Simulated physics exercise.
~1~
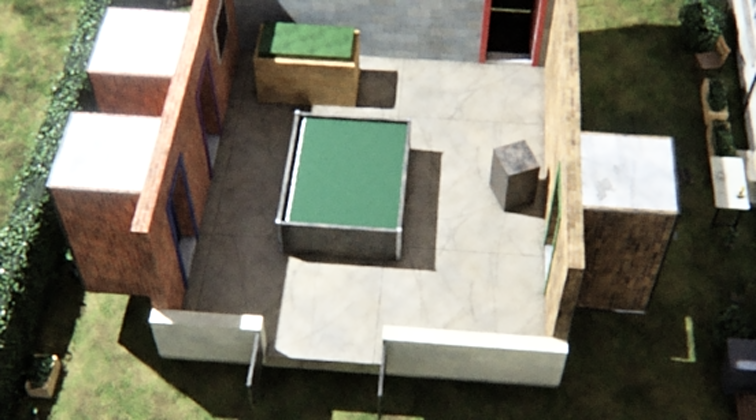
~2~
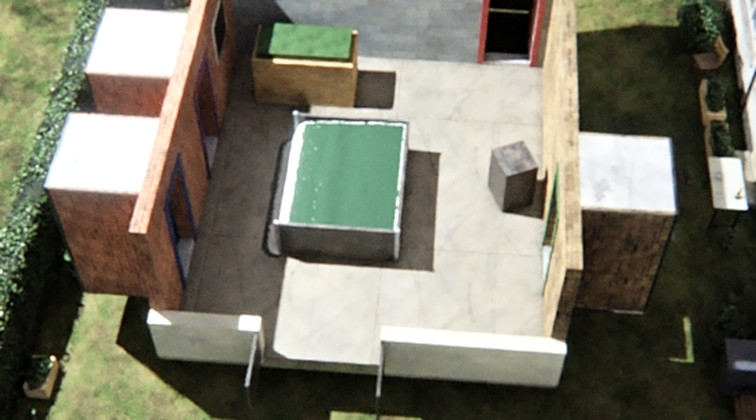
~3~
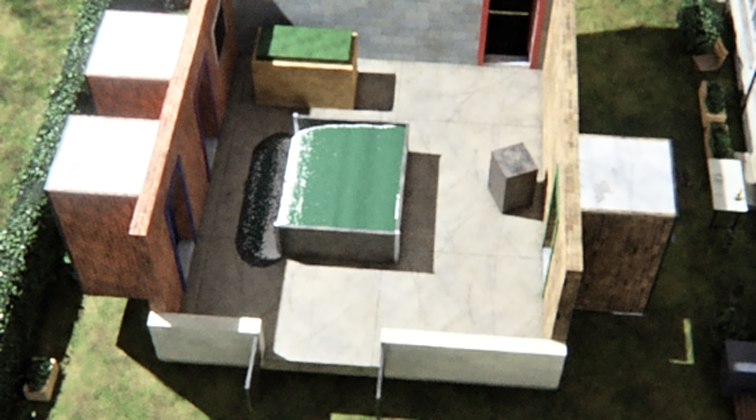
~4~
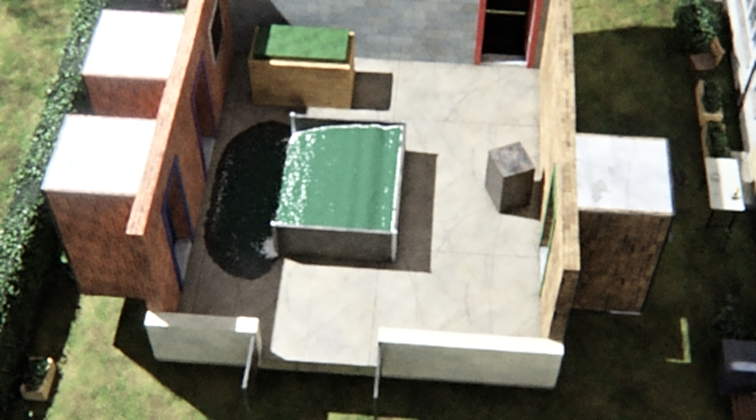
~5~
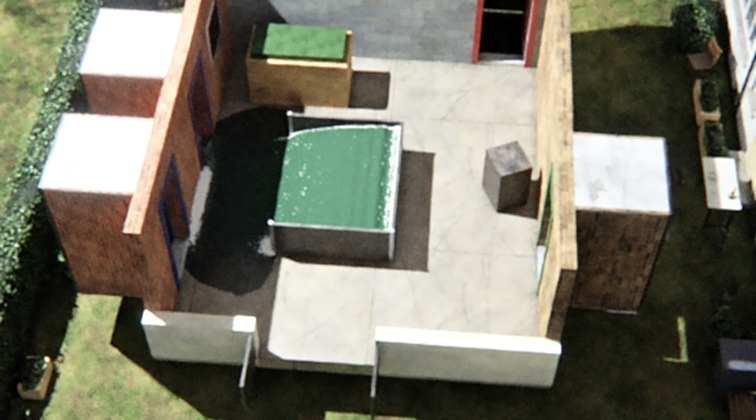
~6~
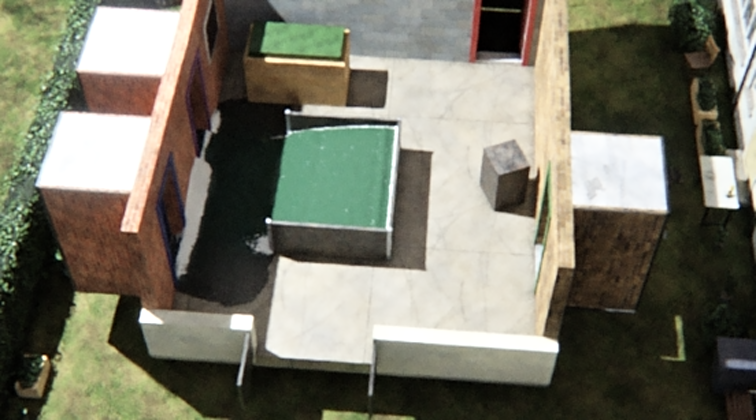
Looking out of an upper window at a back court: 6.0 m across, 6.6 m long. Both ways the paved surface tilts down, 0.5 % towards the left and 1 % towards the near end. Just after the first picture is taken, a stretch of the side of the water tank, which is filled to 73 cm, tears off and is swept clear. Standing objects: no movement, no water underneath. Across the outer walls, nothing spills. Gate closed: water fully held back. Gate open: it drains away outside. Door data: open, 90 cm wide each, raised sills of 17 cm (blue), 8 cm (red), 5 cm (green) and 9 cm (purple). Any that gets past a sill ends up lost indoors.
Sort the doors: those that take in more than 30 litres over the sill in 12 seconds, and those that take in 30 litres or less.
Sorted: The blue door takes in more; the red door takes in 30 litres or less; the green door takes in more; the purple door takes in more.
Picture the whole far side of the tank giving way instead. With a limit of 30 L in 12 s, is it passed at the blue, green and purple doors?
Then blue would come out on the low side, green on the low side and purple on the high side.
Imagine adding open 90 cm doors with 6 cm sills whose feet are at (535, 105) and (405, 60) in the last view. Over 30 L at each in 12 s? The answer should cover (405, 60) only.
That one comes out less than that.
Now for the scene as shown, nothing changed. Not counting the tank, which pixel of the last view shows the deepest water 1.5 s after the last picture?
The spot is near (169, 326) in the last view.
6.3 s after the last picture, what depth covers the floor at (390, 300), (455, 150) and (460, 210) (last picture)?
Depth readings in turn - 4, 3, 5 cm.
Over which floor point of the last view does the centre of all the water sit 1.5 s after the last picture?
At about (262, 203).
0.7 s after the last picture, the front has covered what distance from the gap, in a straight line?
Roughly 3.8 m.
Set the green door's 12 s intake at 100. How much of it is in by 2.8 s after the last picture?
It comes to about 0 per cent.
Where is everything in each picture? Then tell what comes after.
The first picture shows still water, 73 cm deep, in the water tank at (346, 172).
In the second picture, the front is at (277, 255), 1.3 m from the gap at (290, 187); 0.5 m2 of floor is under water; 73 cm left at the back of the water tank.
In the third picture, the front is at (255, 261), 1.5 m from the gap at (290, 191); 1.8 m2 of floor is under water; 73 cm left at the back of the water tank.
In the fourth picture, the front is at (230, 268), 1.8 m from the gap at (287, 191); 3.6 m2 of floor is under water; 69 cm left at the back of the water tank.
In the fifth picture, the front is at (204, 277), 2.2 m from the gap at (285, 190); 5.3 m2 of floor is under water; 61 cm left at the back of the water tank.
In the sixth picture, the front is at (178, 286), 2.6 m from the gap at (283, 189); 6.0 m2 of floor is under water; 63 cm left at the back of the water tank.
Then, 0.7 s after the last picture water covers 25 % of the floor and is deepest (53 cm) near (208, 197); blue door 32 cm at the sill, 25 L in, red door not reached, green door not reached, purple door 42 cm at the sill, 198 L in.
Then, 1.5 s after the last picture water covers 30 % of the floor and is deepest (49 cm) near (169, 326); blue door 28 cm at the sill, 78 L in, red door not reached, green door not reached, purple door 34 cm at the sill, 395 L in.
Then, 2.8 s after the last picture water covers 60 % of the floor and is deepest (34 cm) near (230, 52); blue door 16 cm at the sill, 103 L in, red door not reached, green door not reached, purple door 19 cm at the sill, 523 L in.
Then, 6.3 s after the last picture water covers 90 % of the floor and is deepest (15 cm) near (533, 234); blue door 11 cm at the sill, 106 L in, red door 4 cm at the sill, 0 L in, green door 8 cm at the sill, 30 L in, purple door 9 cm at the sill, 563 L in.
Then, 11.3 s after the last picture water covers 100 % of the floor and is deepest (10 cm) near (334, 328); blue door 9 cm at the sill, 106 L in, red door 4 cm at the sill, 1 L in, green door 6 cm at the sill, 62 L in, purple door 5 cm at the sill, 564 L in.
